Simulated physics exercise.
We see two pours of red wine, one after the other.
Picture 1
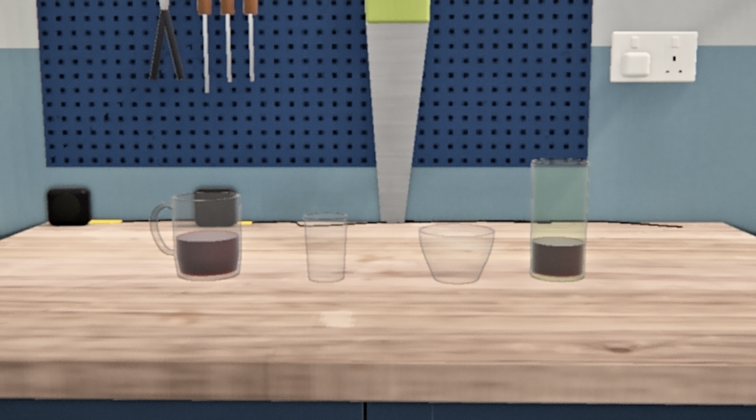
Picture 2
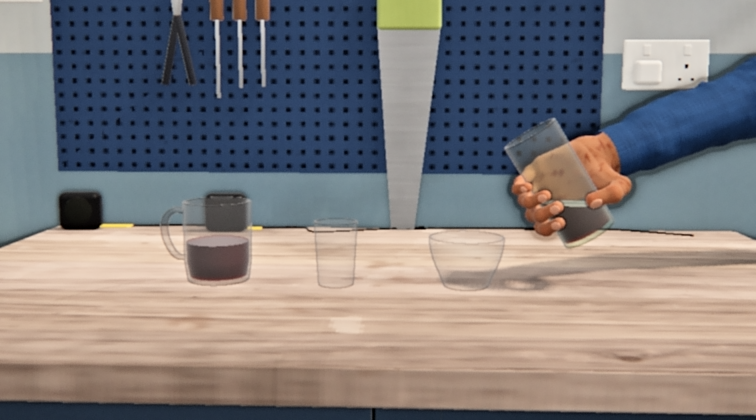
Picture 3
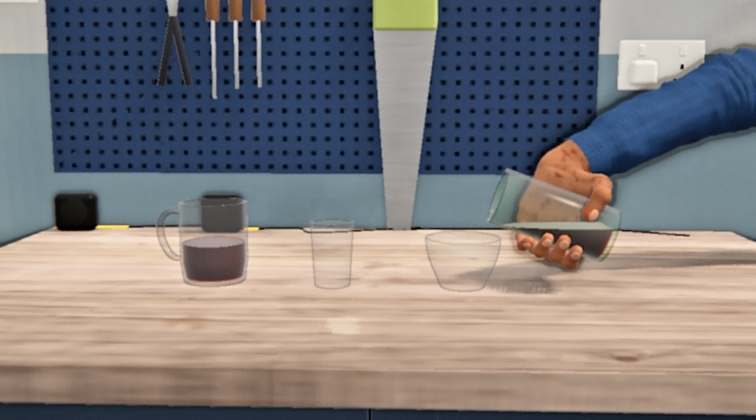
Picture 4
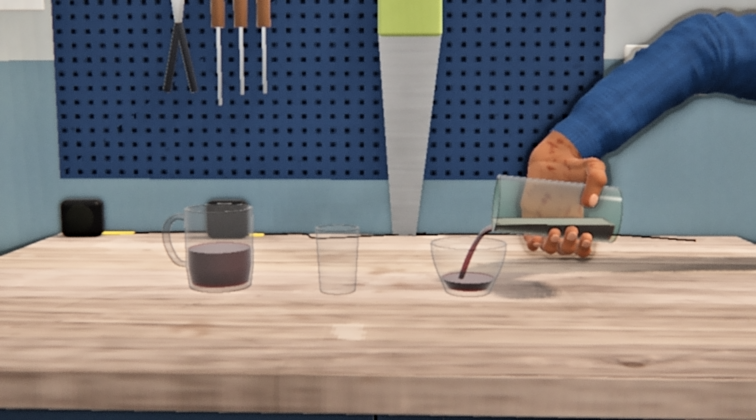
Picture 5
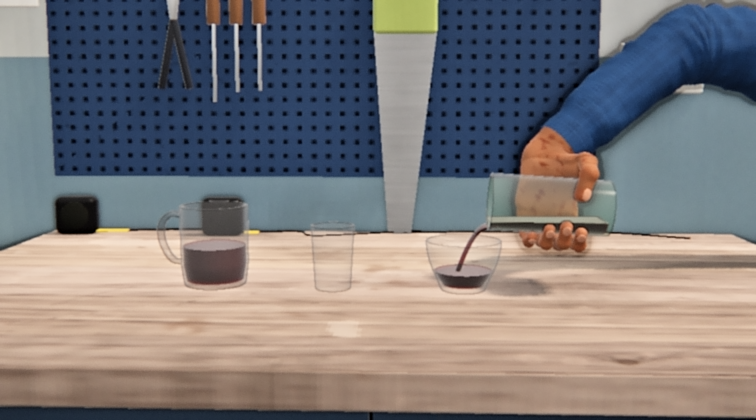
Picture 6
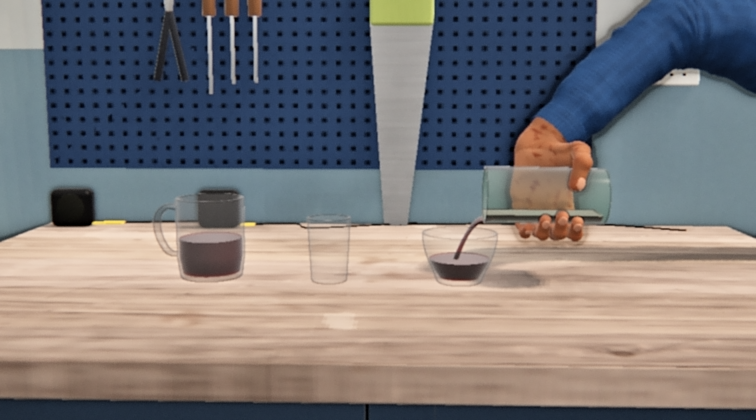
A hand in a blue sleeve lifted the tall glass on the right, tilted it leftward over the empty cup and poured dark red wine into it, while the mug and small glass stayed still.
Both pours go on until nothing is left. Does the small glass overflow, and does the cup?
The small glass overflows and the cup has room for it.
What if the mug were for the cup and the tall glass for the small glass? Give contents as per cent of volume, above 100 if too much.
In turn 80 and 100 per cent.
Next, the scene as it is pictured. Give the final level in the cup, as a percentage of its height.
Roughly 55 per cent.
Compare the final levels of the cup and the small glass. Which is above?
Higher in the small glass on the left.
Next, the cup is about half full.
Finally, the small glass is full to the brim with a puddle round it; the cup is about half full.
